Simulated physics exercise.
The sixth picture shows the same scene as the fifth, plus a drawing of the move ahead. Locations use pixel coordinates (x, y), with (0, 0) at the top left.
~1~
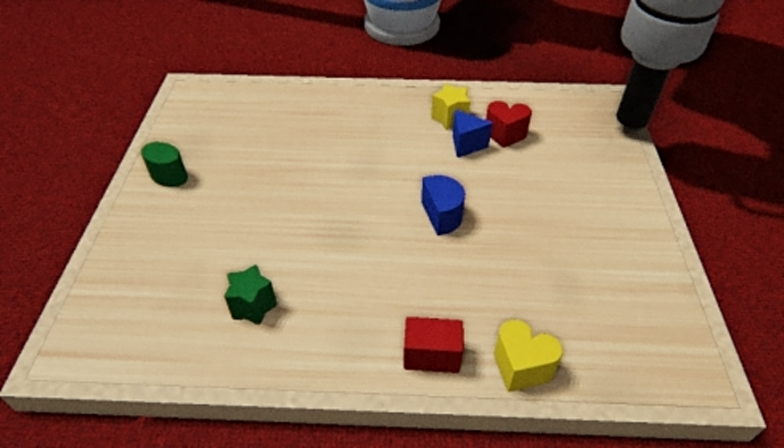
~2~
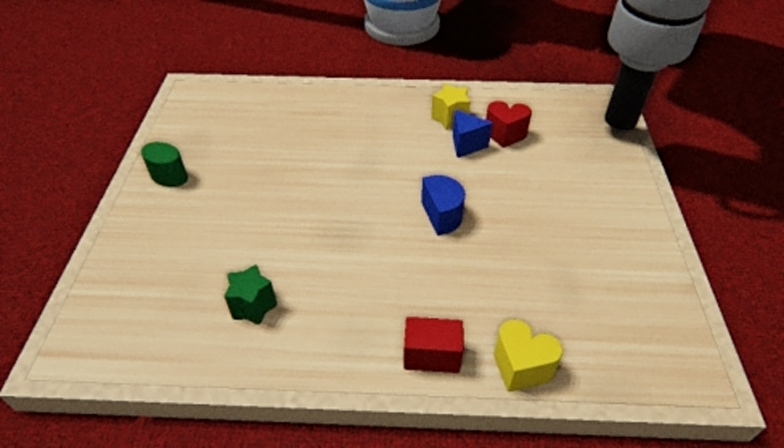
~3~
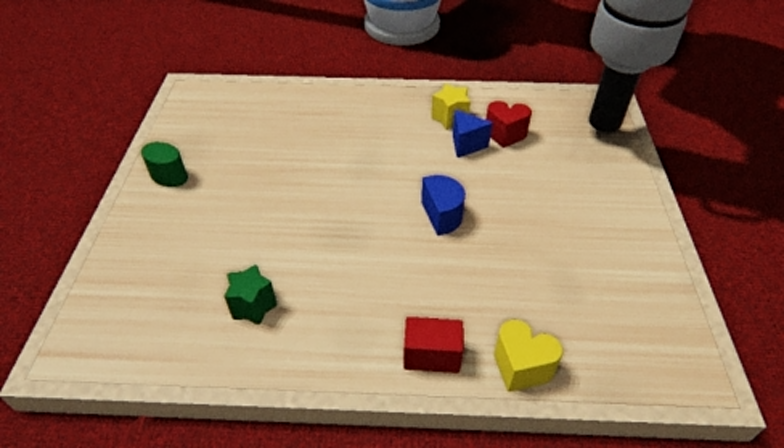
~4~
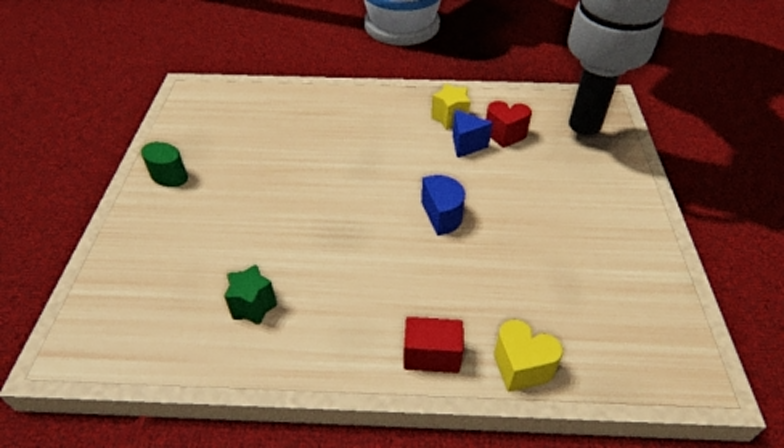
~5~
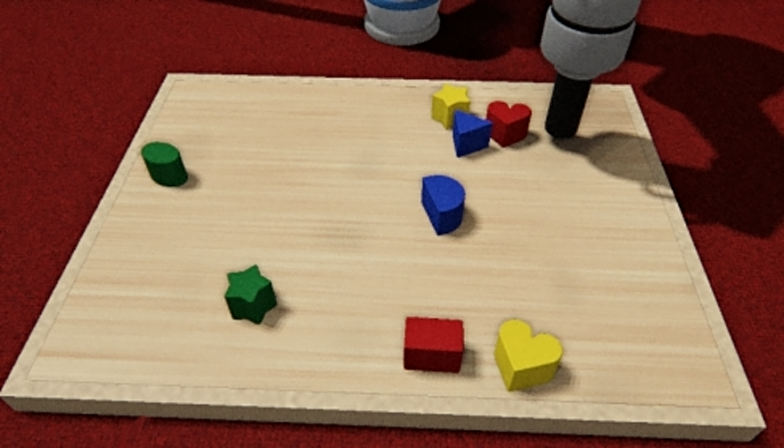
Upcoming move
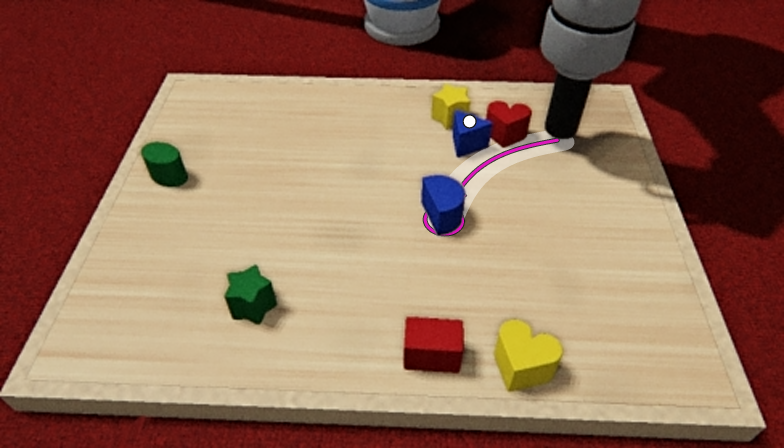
A robot arm with a dark rod moved slowly left along the far right part of a wooden board, nearing a red heart block, while the red, blue, yellow and green blocks stayed still.
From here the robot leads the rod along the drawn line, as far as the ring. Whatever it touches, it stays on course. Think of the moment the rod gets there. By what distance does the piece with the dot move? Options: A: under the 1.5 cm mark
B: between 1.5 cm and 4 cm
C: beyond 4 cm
(A)
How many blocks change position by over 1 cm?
The answer is two blocks, counting only moves over 1 cm.
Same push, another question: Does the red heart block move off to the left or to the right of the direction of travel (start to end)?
Towards the right-hand side.
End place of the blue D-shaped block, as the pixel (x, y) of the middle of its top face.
Put as a pixel place, it's (427, 222).
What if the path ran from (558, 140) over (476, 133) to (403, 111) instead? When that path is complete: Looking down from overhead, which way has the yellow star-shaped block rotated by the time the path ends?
Looking down, my answer is that the yellow star-shaped block rotates clockwise.
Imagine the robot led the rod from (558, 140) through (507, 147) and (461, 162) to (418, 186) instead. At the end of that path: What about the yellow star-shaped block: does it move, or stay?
It's moved.
The drawn path runs from (558, 140) via (507, 153) and (467, 180), ending at (444, 220); the dot is on the blue triangular piece.
The first path, step by step. One third of the way, rod (508, 143); red heart block (492, 109).
Two thirds of the way, rod (468, 170); blue triangular piece (465, 122); red heart block (492, 109).
At the end, rod (445, 210); blue D-shaped block (427, 222); yellow star-shaped block not moved; blue triangular piece (465, 122); red heart block (492, 109).
